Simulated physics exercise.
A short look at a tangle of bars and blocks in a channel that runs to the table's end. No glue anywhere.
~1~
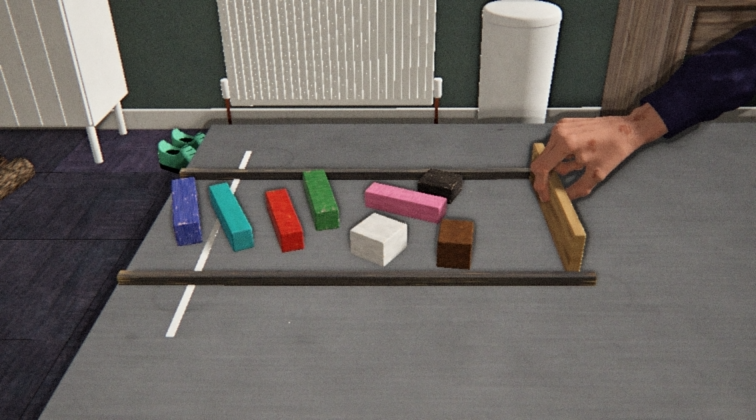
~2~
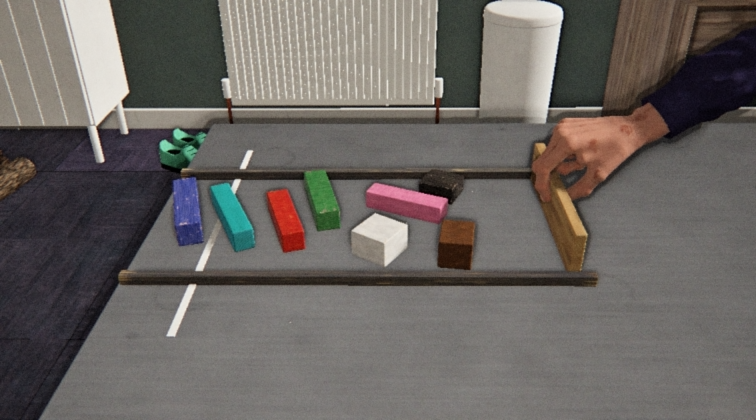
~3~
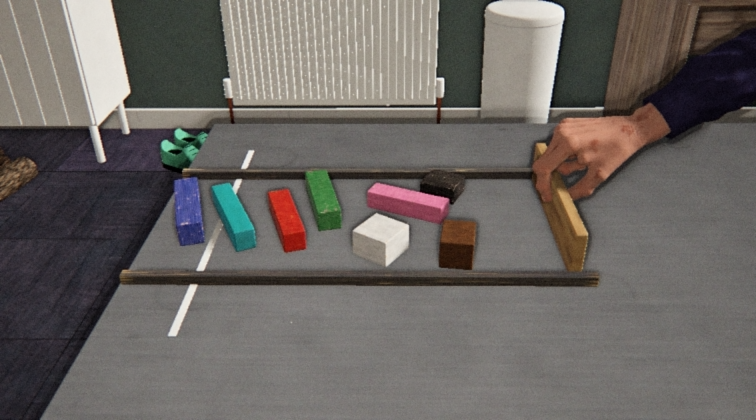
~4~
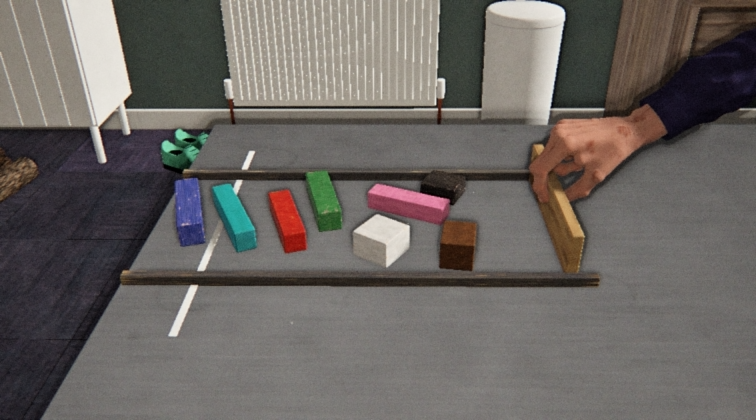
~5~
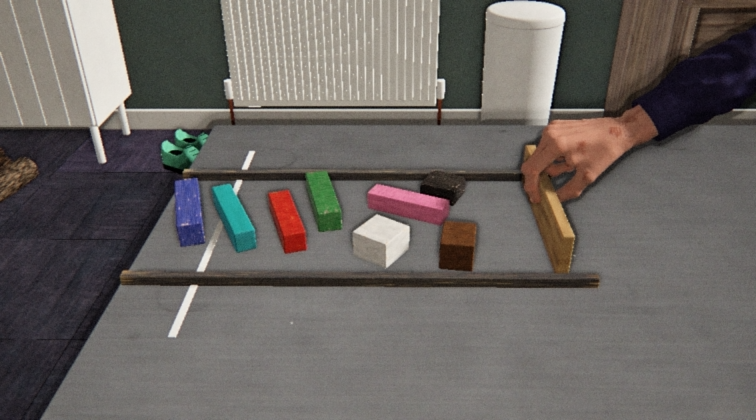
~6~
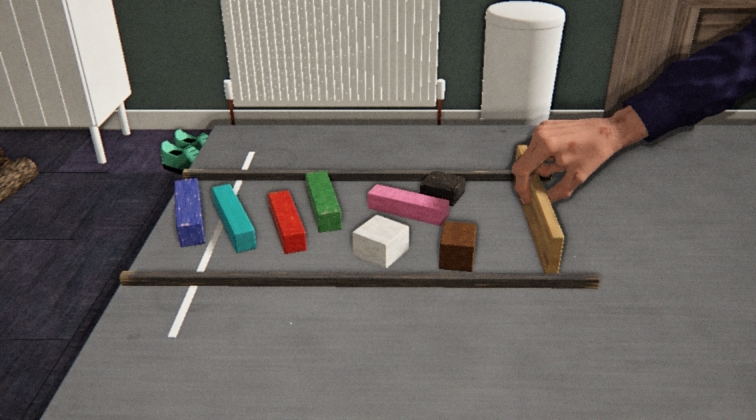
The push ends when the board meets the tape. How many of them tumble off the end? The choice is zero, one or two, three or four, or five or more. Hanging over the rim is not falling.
The number that fall off is three or four.
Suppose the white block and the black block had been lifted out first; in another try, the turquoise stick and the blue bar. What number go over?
Fallen: 2, and 1 in the other try.
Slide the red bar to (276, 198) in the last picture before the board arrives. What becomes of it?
It goes over.
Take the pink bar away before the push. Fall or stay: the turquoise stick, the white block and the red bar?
The turquoise stick comes down; the white block does not fall; the red bar drops off.
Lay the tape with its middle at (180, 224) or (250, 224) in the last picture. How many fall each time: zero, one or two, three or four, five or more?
For each place: Five or over; just one or two.
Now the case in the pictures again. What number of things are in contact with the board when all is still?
That makes 3.
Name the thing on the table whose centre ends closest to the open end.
The green bar.
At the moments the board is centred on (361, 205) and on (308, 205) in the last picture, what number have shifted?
By then 6, and 8.
Early on, none off yet; blue bar at rest near (189, 211); turquoise stick at rest near (233, 216); red bar at rest near (286, 221).
A while later, none off yet; blue bar at rest near (189, 211); turquoise stick at rest near (229, 217); red bar travelled a little near (254, 223).
Further along, none off yet; blue bar leaning well over near (132, 228); turquoise stick travelled about its own width near (155, 221); red bar travelled about its own width near (175, 227).
Finally, the number that fall off is three or four; lost, red bar, turquoise stick and blue bar.
